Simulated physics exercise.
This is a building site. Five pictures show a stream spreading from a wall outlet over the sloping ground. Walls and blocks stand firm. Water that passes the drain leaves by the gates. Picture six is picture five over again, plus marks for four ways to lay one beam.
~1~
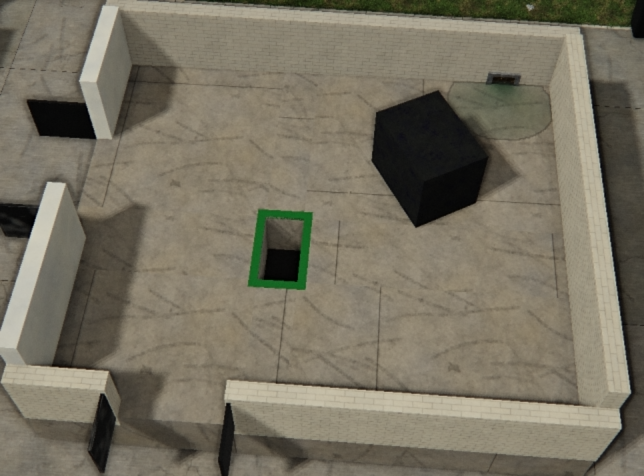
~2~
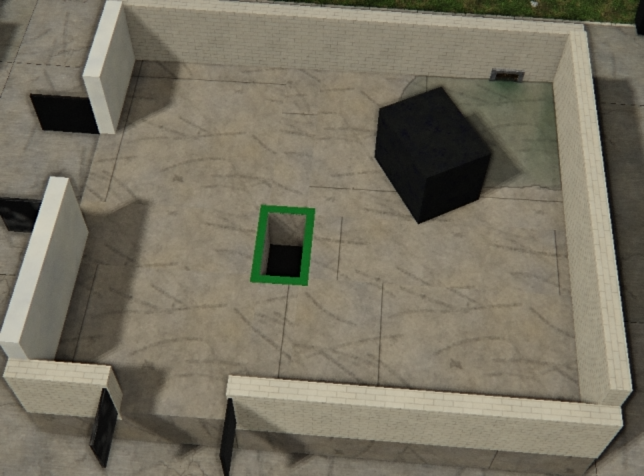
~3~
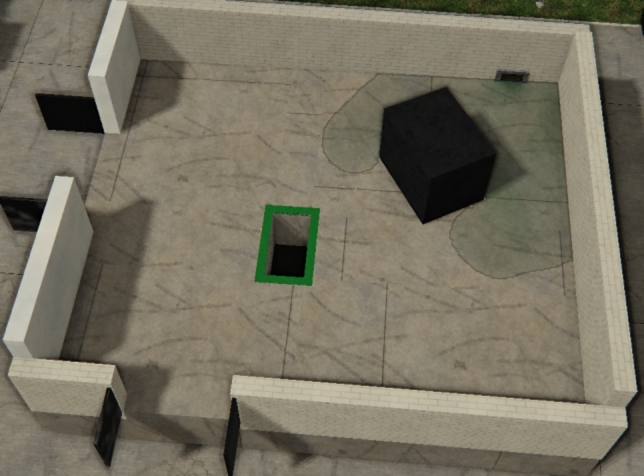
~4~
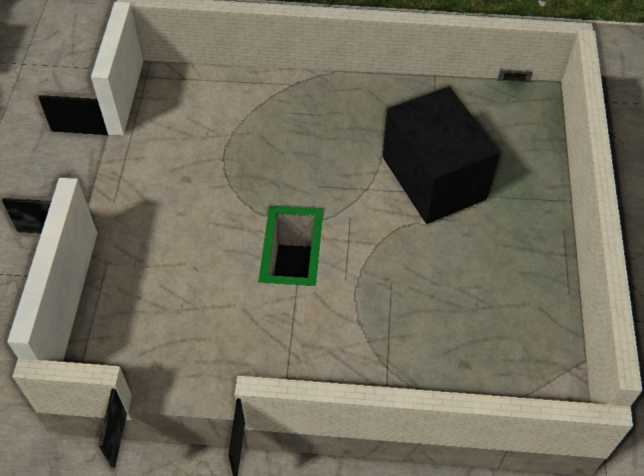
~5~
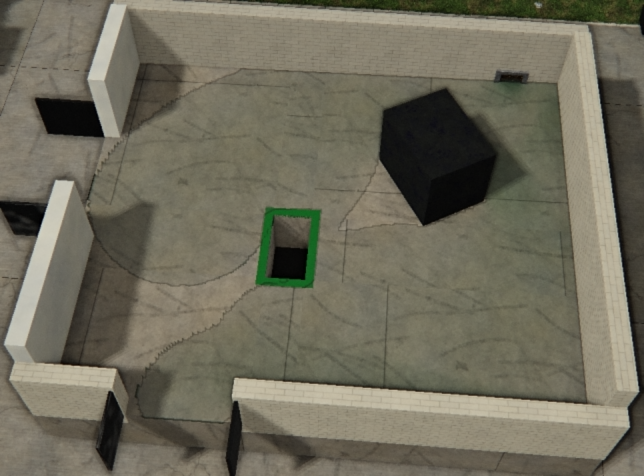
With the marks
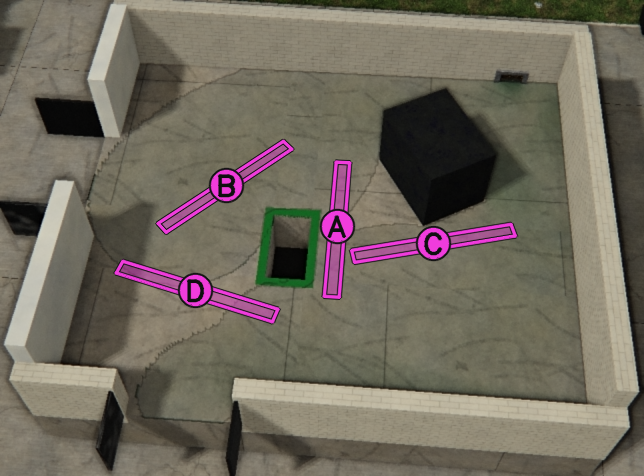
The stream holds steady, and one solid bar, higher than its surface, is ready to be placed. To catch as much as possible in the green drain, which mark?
Best: C.
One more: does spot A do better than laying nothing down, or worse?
Worse.
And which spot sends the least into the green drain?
Spot A.
On the marked copy, A from (331, 296) to (342, 162); B from (162, 227) to (287, 145); C from (353, 256) to (513, 230); D from (119, 267) to (275, 315).
For spot A, about 3 % of the stream goes into the green drain, about 97 % out by the gates.
For spot B, about 9 % of the stream goes into the green drain, about 91 % out by the gates.
For spot C, about 16 % of the stream goes into the green drain, about 84 % out by the gates.
For spot D, about 7 % of the stream goes into the green drain, about 92 % out by the gates.
